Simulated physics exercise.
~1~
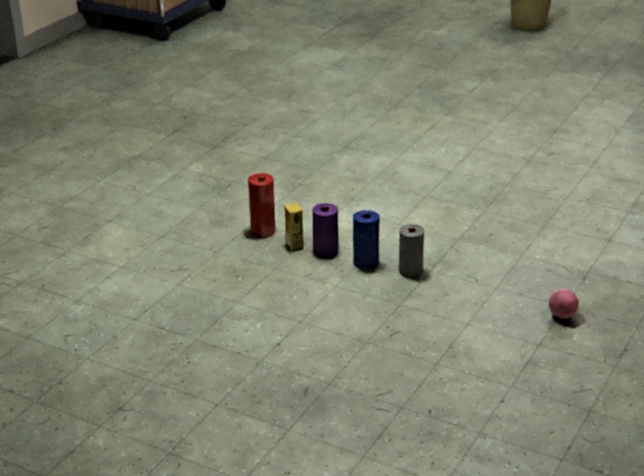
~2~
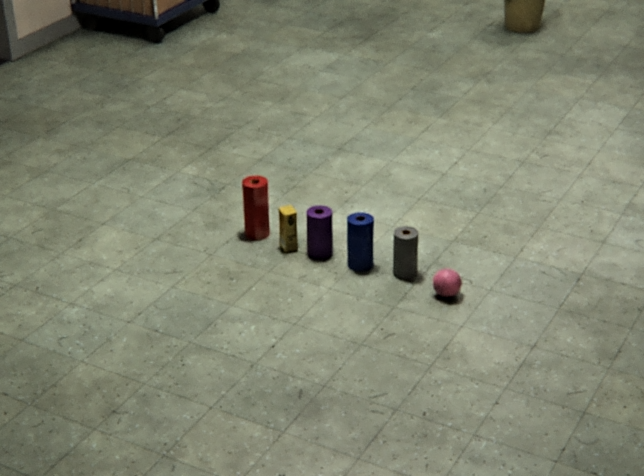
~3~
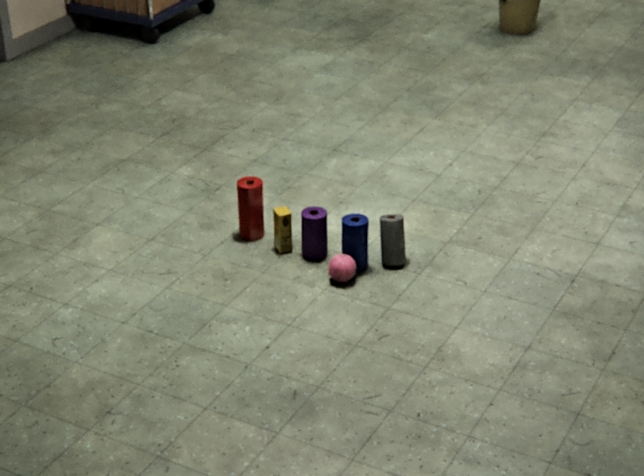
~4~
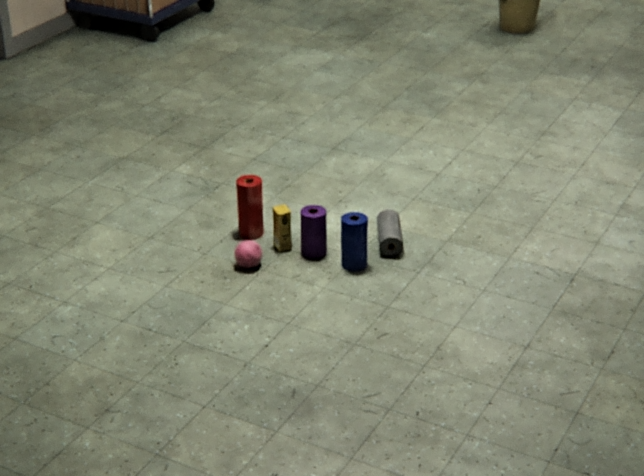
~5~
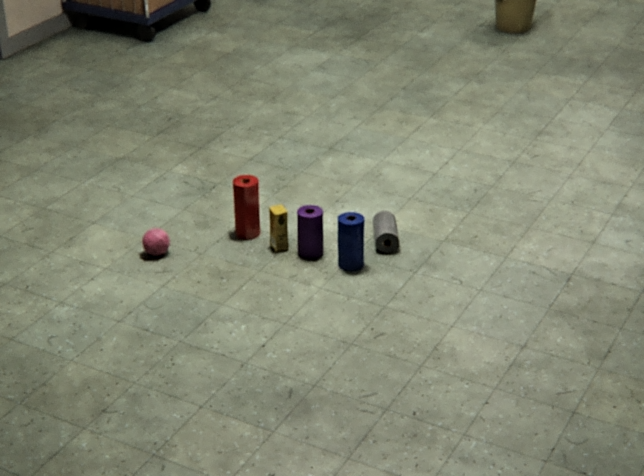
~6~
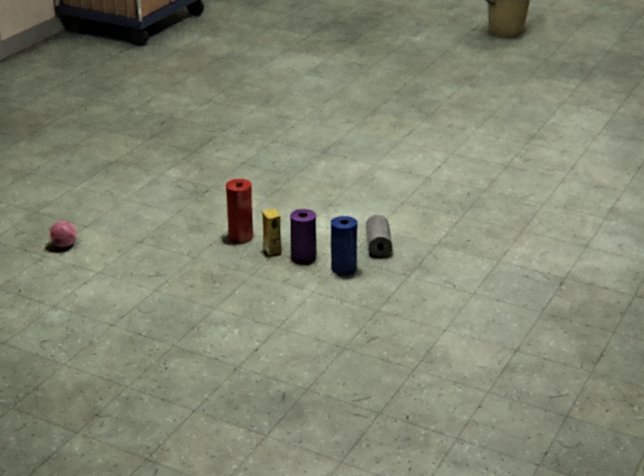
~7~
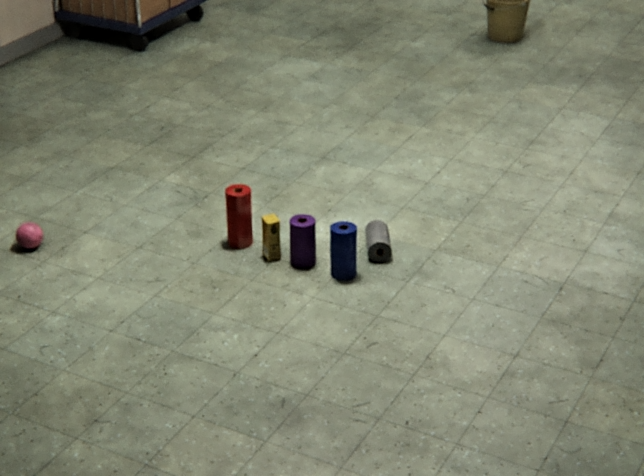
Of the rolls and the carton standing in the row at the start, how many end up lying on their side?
One of them does, the grey roll at the right end of the row.
